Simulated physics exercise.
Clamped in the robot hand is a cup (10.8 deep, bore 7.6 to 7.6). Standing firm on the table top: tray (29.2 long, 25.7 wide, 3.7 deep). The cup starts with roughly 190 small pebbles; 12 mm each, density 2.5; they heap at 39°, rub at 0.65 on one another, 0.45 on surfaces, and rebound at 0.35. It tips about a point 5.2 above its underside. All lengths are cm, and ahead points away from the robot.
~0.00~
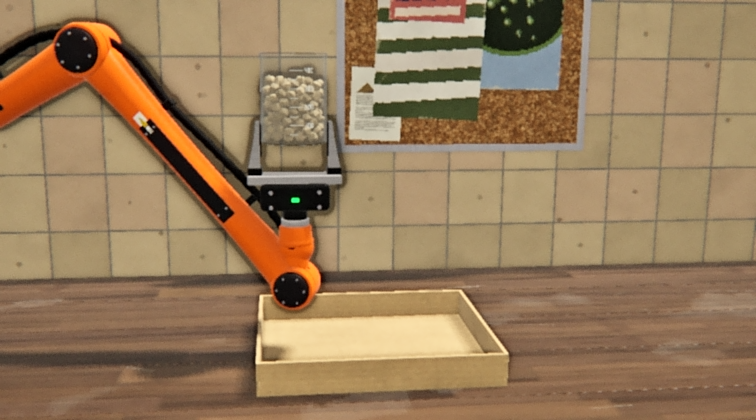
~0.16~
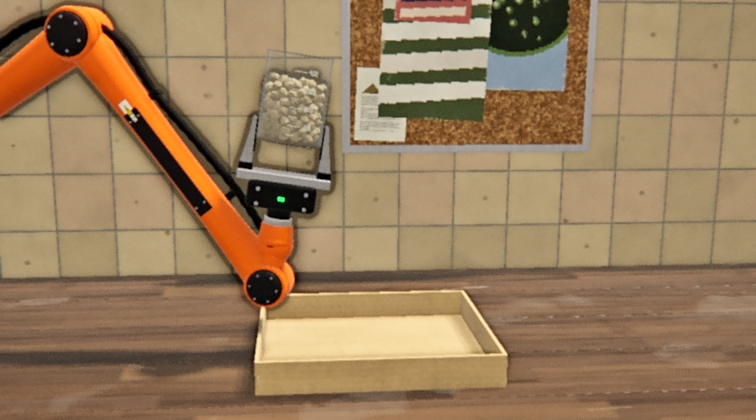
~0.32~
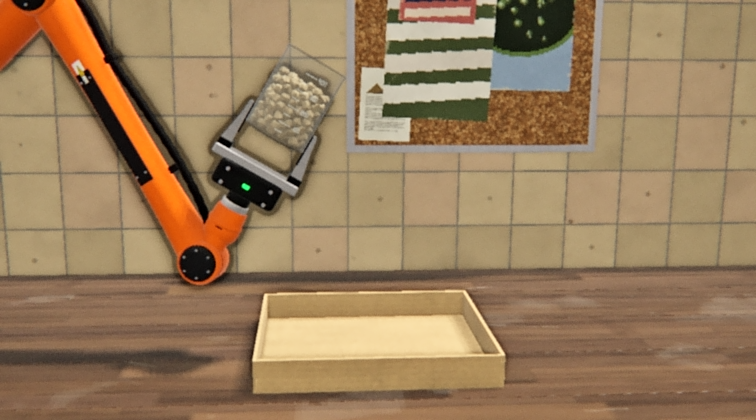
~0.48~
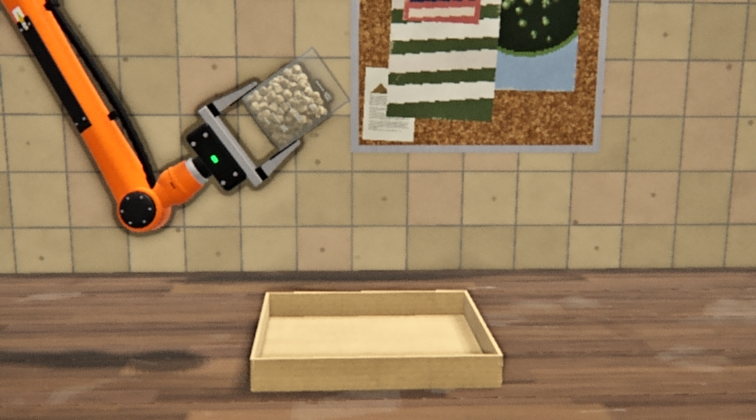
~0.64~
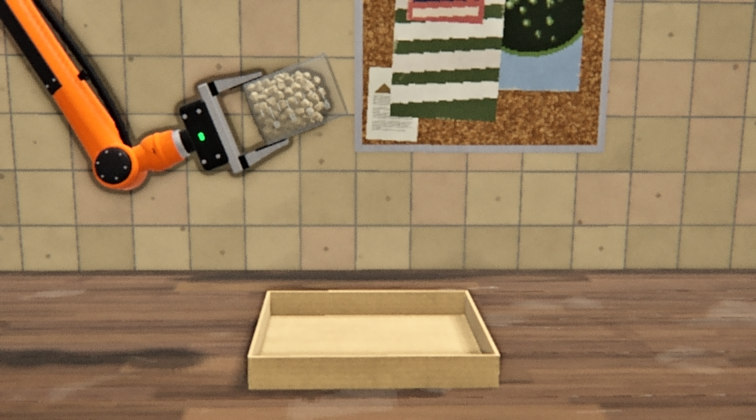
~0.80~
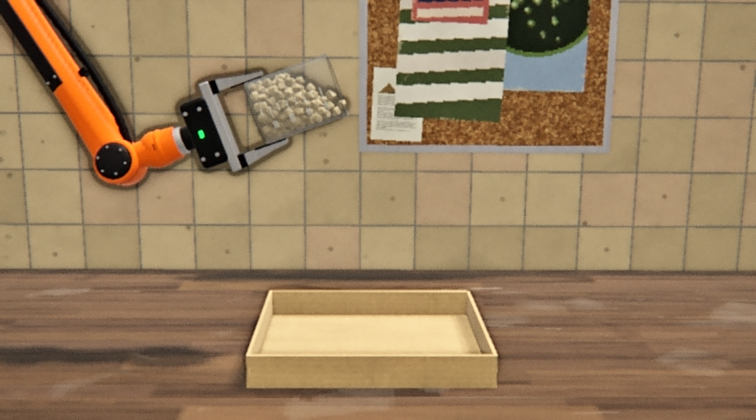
An orange robot arm at the left swings back leftward while its gripper tilts a clear cup of pale pebbles steeply to the right, the pebbles shifting toward the rim as the view drifts slightly. Seen from the front, a wooden table top stands before a beige tiled wall. An open, empty tan tray sits at centre, below a cork board with striped green-and-white cloth at upper right.
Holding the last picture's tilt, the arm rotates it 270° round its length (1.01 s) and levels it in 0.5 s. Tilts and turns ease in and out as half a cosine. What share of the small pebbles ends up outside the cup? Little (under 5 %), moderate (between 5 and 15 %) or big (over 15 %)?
Answer: Little; under 5 % of the small pebbles finish outside the cup.
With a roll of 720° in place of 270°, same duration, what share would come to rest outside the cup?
It would be near 0 per cent.
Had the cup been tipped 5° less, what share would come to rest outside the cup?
It would be near 0 per cent.
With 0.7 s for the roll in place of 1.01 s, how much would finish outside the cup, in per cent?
In that case some 0 per cent.
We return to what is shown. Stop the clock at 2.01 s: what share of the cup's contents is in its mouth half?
Some 35 per cent.
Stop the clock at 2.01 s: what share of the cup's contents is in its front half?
Some 45 per cent.
After 1.40 s, tipped 70°, highest piece 36 above the table; 189 in the cup.
After 2.01 s, tipped 46°, highest piece 37 above the table; 188 in the cup, 1 in the tray.
After 2.51 s, upright, highest piece 38 above the table; 188 in the cup, 1 in the tray.
After 3.21 s, upright, highest piece 38 above the table; 188 in the cup, 1 in the tray.
In the end, 188 in the cup, 1 in the tray. That is 1 % outside the cup.
